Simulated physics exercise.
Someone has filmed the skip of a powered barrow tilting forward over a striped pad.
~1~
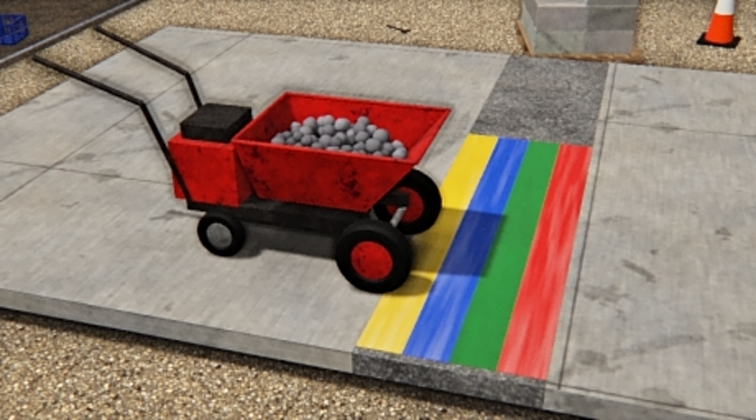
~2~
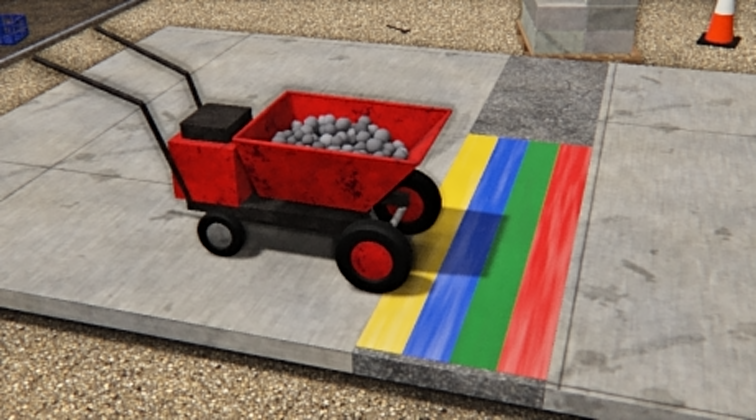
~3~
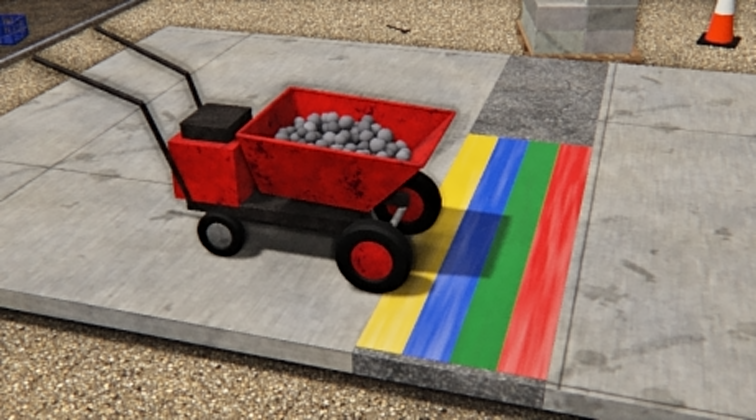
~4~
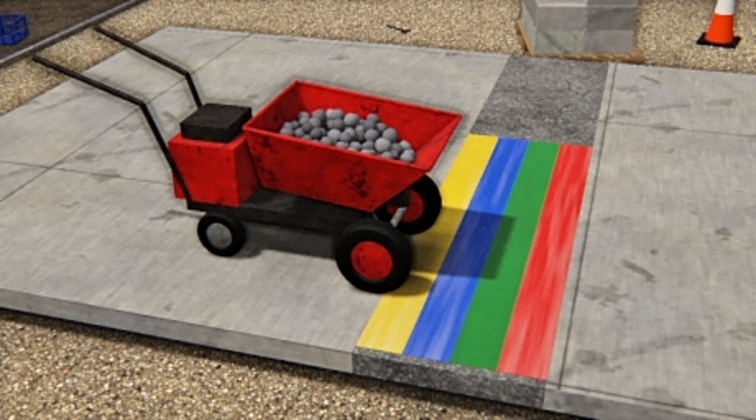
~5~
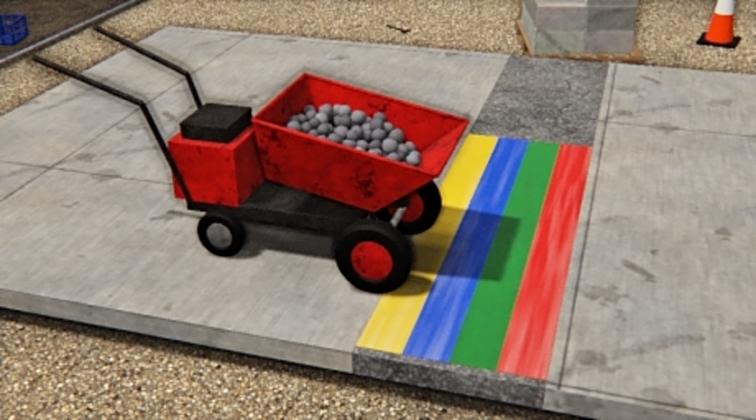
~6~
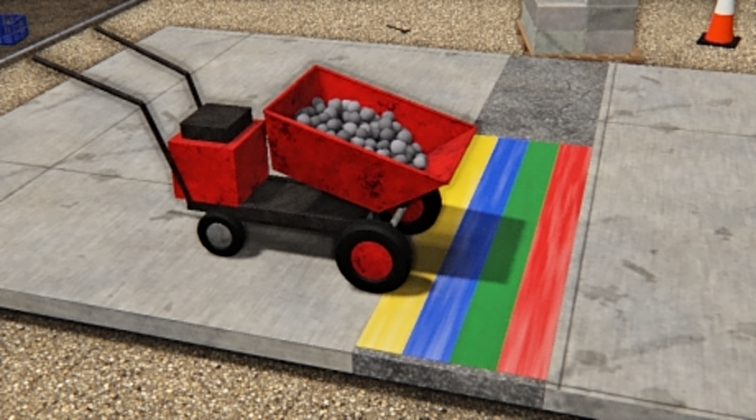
The footage shows a red powered barrow loaded with round grey cobbles standing beside yellow, blue, green and red strips; its skip starts level, then gradually tilts forward to the right while the wheels stay in place.
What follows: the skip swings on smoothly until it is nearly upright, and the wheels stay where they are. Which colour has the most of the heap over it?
The red one gets the largest share.
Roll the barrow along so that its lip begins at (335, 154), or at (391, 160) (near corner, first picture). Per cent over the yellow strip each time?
In turn 10 and 0 in a hundred.
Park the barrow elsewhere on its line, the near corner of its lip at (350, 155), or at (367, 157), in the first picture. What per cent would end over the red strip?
About 10 and 20 per cent.
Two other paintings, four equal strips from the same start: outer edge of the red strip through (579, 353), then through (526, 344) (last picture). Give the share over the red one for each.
First some 30, then 30 per cent.
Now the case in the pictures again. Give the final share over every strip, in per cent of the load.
About: Yellow strip 0, blue strip 0, green strip 10, red strip 35 per cent.
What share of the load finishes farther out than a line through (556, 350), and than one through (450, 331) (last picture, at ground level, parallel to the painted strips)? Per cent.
First some 30, then 80 per cent.
Just after the last frame, skip tipped steeply; every one in the skip.
A moment on, skip tipped right over; roughly two thirds in the skip; about a tenth over the green strip; roughly a quarter over the red strip; just a few off the paint.
Further on, skip tipped right over; roughly a quarter in the skip; about a tenth over the green strip; roughly a third over the red strip; roughly a third off the paint.
When it is over, skip tipped right over; roughly a quarter in the skip; not one over the yellow strip; not one over the blue strip; about a tenth over the green strip; roughly a third over the red strip; roughly a third off the paint.
